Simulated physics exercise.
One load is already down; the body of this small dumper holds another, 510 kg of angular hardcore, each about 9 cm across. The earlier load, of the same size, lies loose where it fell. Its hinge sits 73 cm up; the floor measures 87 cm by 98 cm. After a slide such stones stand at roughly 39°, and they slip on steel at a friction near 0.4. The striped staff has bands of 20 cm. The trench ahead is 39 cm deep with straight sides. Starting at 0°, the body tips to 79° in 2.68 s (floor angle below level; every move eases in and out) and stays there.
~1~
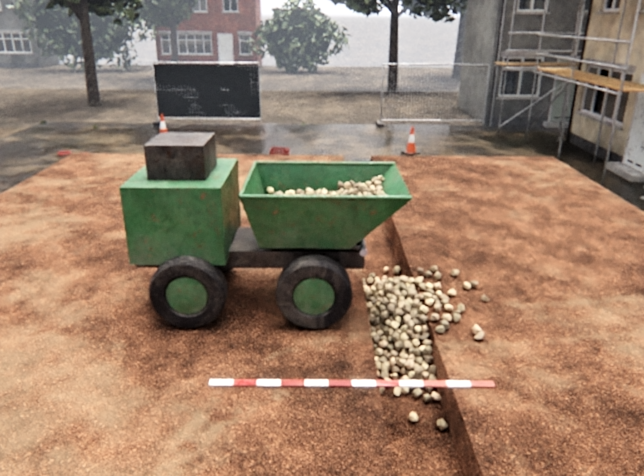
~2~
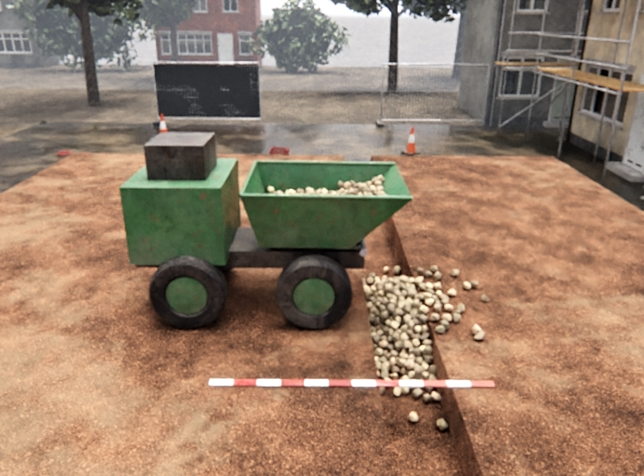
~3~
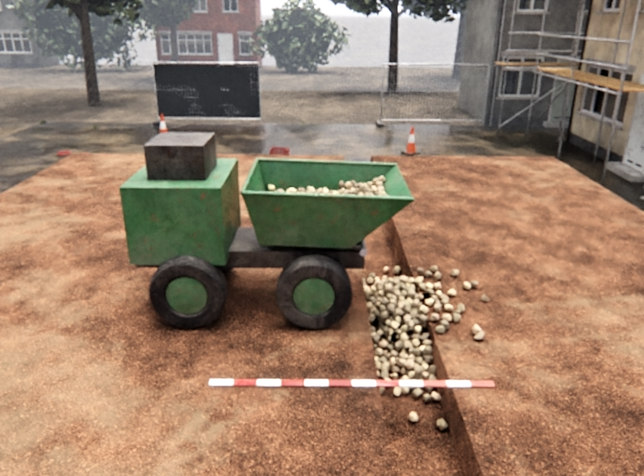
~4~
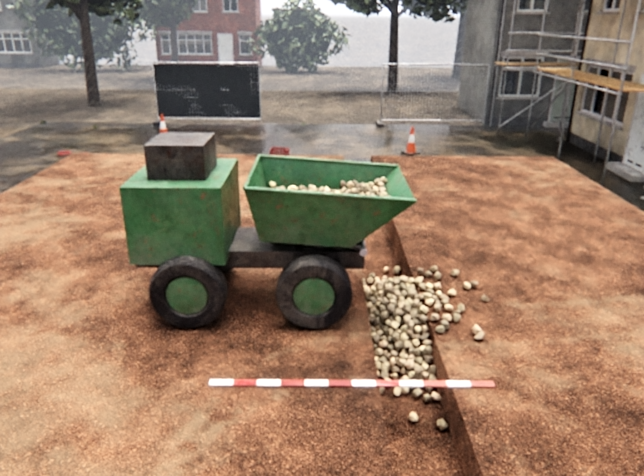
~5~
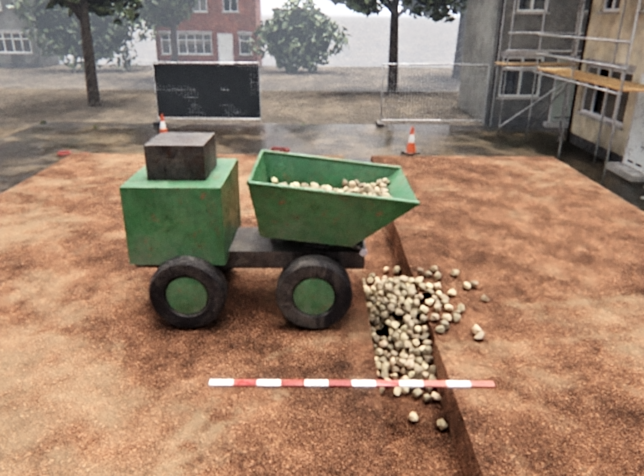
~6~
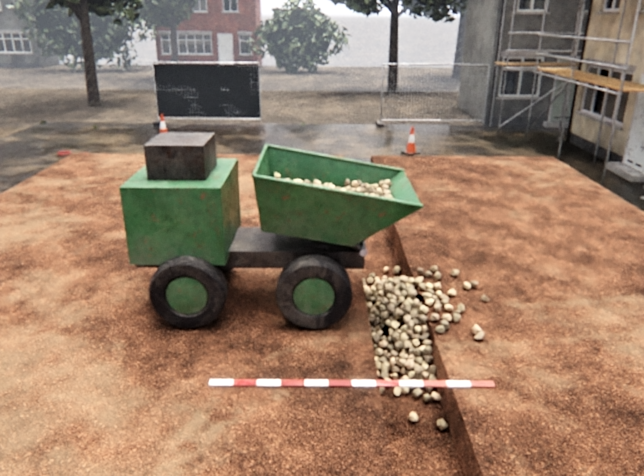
A building site with reddish-brown ground is seen from slightly above, with trees, brick houses and scaffolding behind. A small green dumper with dark wheels stands left of centre, pale stones in its open body, more stones heaped in a trench to its right beside a red-and-white staff. The body slowly tilts a little, its left end rising, while the dumper and camera stay still.
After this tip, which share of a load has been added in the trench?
About 6 per cent.
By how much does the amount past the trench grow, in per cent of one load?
Near 95 parts in a hundred.
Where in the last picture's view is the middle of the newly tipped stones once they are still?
Their middle is at about (464, 292).
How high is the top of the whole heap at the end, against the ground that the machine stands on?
About 36 cm above it.
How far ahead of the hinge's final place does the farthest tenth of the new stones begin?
Roughly 170 cm ahead of it.
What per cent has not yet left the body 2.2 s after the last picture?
Roughly 35 per cent is still inside.
Then, 1.4 s after the last picture the floor is at 67°; in per cent of one load, 100 in the body, 95 in the trench, 5 past the trench; the foremost stones are at (468, 299).
Then, 2.2 s after the last picture the floor is at 79°; in per cent of one load, 35 in the body, 95 in the trench, 70 past the trench; the foremost stones are at (518, 308).
Then, 2.5 s after the last picture the floor is at 79°; in per cent of one load, 7 in the body, 96 in the trench, 97 past the trench; the foremost stones are at (555, 305).
Then, 5.3 s after the last picture the floor is at 79°; in per cent of one load, 0 in the body, 101 in the trench, 99 past the trench; the foremost stones are at (577, 309). Net gain in the trench, 6.
